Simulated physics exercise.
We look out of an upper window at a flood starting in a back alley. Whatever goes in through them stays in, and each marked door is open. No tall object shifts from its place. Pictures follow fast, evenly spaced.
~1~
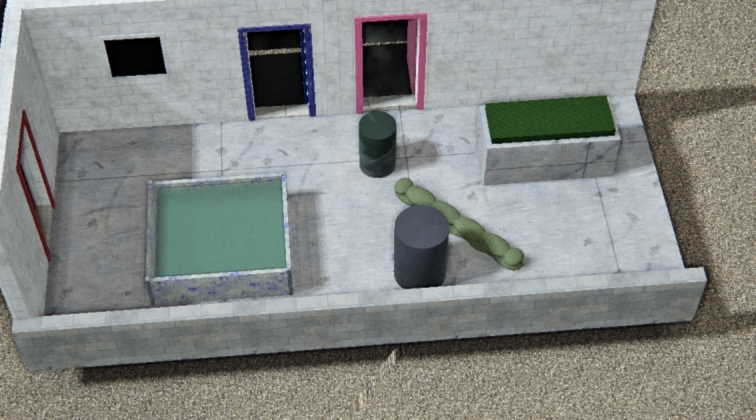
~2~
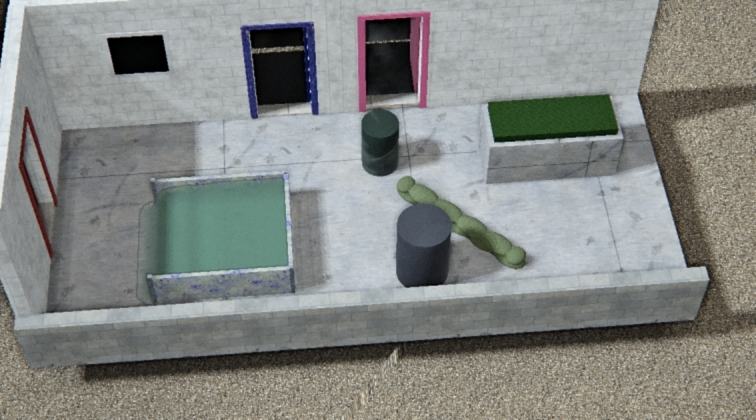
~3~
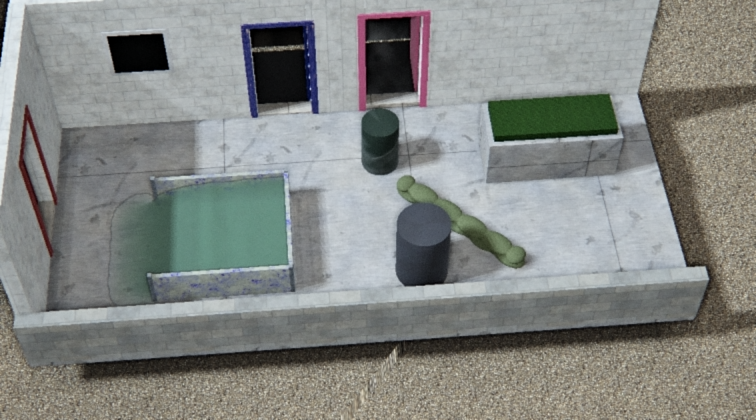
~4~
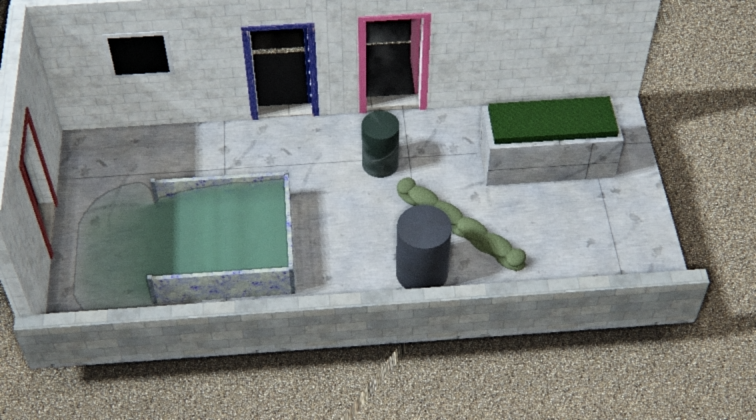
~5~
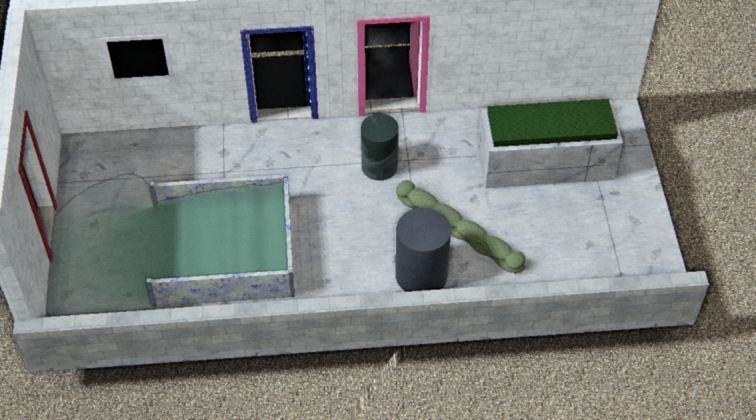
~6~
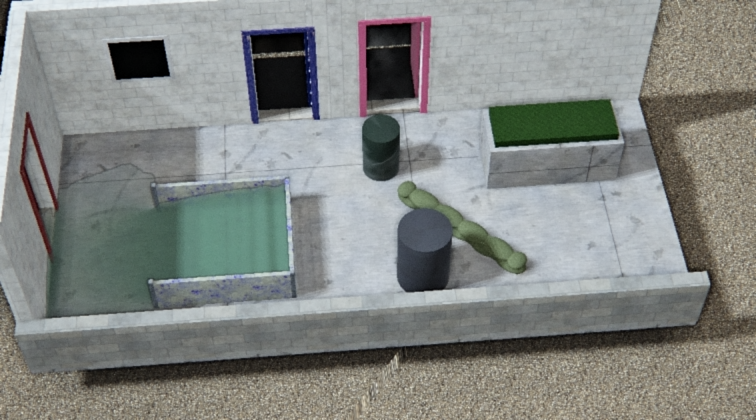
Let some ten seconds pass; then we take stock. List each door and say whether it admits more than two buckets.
At the end, the pink door does not pass two buckets. The red door passes two buckets. The blue door does not pass two buckets.
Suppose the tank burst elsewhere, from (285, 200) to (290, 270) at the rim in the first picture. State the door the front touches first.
Call it the door marked blue.
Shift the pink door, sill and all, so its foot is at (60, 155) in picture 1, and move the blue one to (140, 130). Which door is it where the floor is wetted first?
Note: The red one comes first.
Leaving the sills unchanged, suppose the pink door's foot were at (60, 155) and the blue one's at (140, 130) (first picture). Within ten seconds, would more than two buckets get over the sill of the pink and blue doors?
So the pink door ends up above and the blue door ends up above.
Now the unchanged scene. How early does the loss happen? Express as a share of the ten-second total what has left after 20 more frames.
I'd say about 55 per cent.
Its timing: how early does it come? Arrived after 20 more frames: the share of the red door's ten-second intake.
Around 95 in a hundred.
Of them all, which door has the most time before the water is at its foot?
That would be the one in pink.
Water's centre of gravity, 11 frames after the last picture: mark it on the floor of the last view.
(141, 256).
A moment on, water covers 15 % of the floor; the pink door not reached, the red door over two buckets in, the blue door not reached.
Next, water covers 20 % of the floor; the pink door not reached, the red door far over two buckets in, the blue door not reached.
Then, water covers 35 % of the floor; the pink door not reached, the red door far over two buckets in, the blue door wet at the sill, nothing in.
Later, water covers 70 % of the floor; the pink door wet at the sill, nothing in, the red door far over two buckets in, the blue door wet at the sill, nothing in.
In the end, water covers 85 % of the floor; the pink door wet at the sill, nothing in, the red door far over two buckets in, the blue door wet at the sill, nothing in.
